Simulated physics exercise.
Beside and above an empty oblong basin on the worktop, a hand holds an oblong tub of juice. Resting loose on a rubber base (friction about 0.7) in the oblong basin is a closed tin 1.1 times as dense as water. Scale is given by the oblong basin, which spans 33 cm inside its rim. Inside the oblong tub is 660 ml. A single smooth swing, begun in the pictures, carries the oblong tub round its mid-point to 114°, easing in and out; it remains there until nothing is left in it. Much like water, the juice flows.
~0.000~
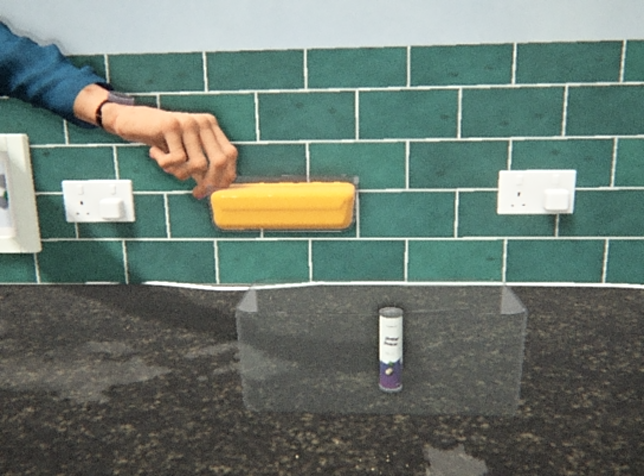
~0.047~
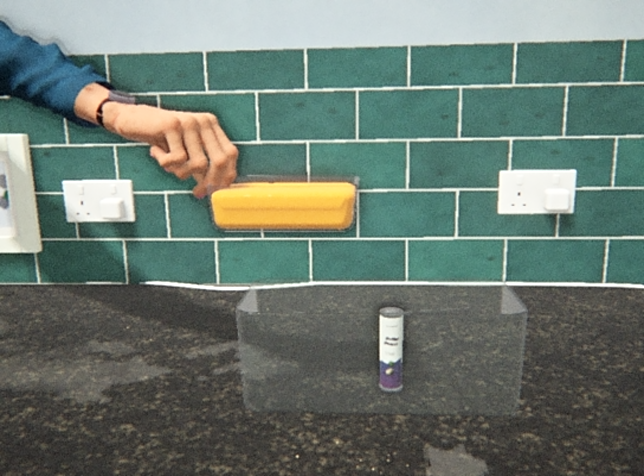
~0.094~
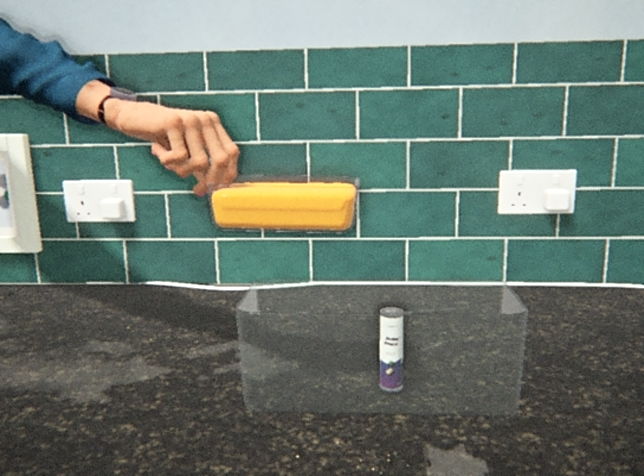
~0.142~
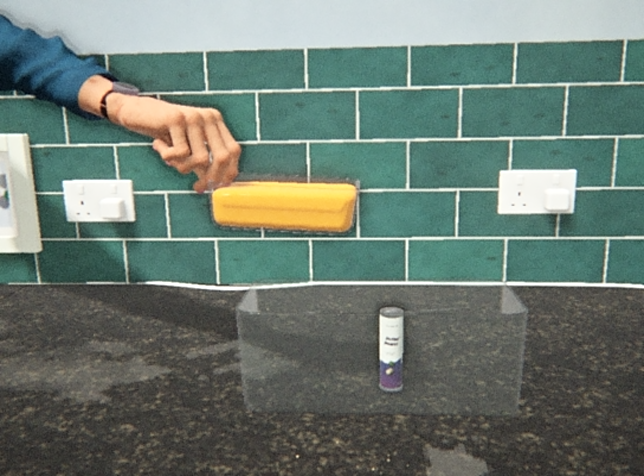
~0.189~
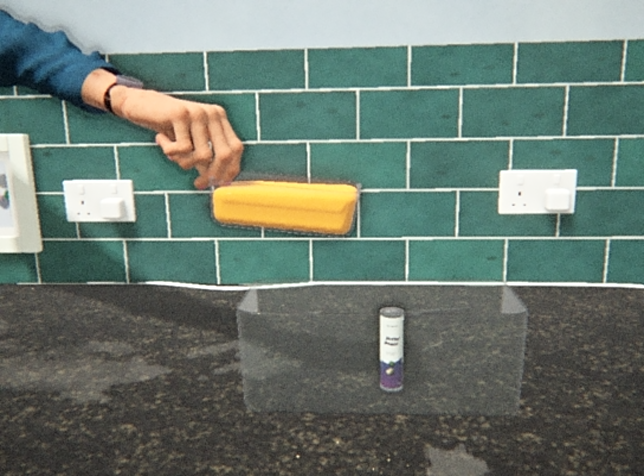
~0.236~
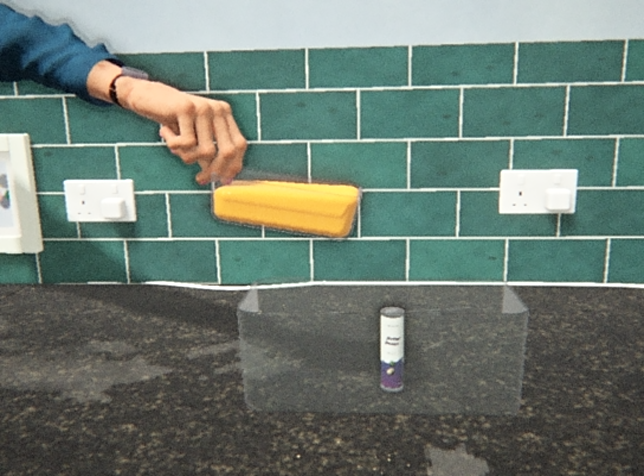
On a dark worktop, a hand slowly tilts a yellow tub rightward above a clear basin.
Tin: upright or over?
My bet is it never capsizes.
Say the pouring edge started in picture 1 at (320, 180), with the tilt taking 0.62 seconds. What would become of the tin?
Then it tips over.
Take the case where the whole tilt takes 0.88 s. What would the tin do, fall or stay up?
The tin stays balanced.
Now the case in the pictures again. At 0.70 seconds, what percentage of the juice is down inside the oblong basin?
About 38%.
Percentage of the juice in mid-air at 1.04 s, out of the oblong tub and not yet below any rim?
Estimate: Around 2 per cent.
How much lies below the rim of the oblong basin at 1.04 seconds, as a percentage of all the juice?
Around 90 parts in a hundred.
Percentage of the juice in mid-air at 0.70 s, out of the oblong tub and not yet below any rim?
40 %.
By 0.70 s the tilt is 65° and 20 per cent is still to pour; the tin stands where it began.
By 1.04 s the tilt is 104° and 2 per cent is still to pour; the tin stands where it began.
By 1.39 s the tilt is 114° and 0 per cent is still to pour; the tin stands where it began.
By 1.78 s the tilt is 114° and 0 per cent is still to pour; the tin stands where it began.
At rest the tin stands where it began.
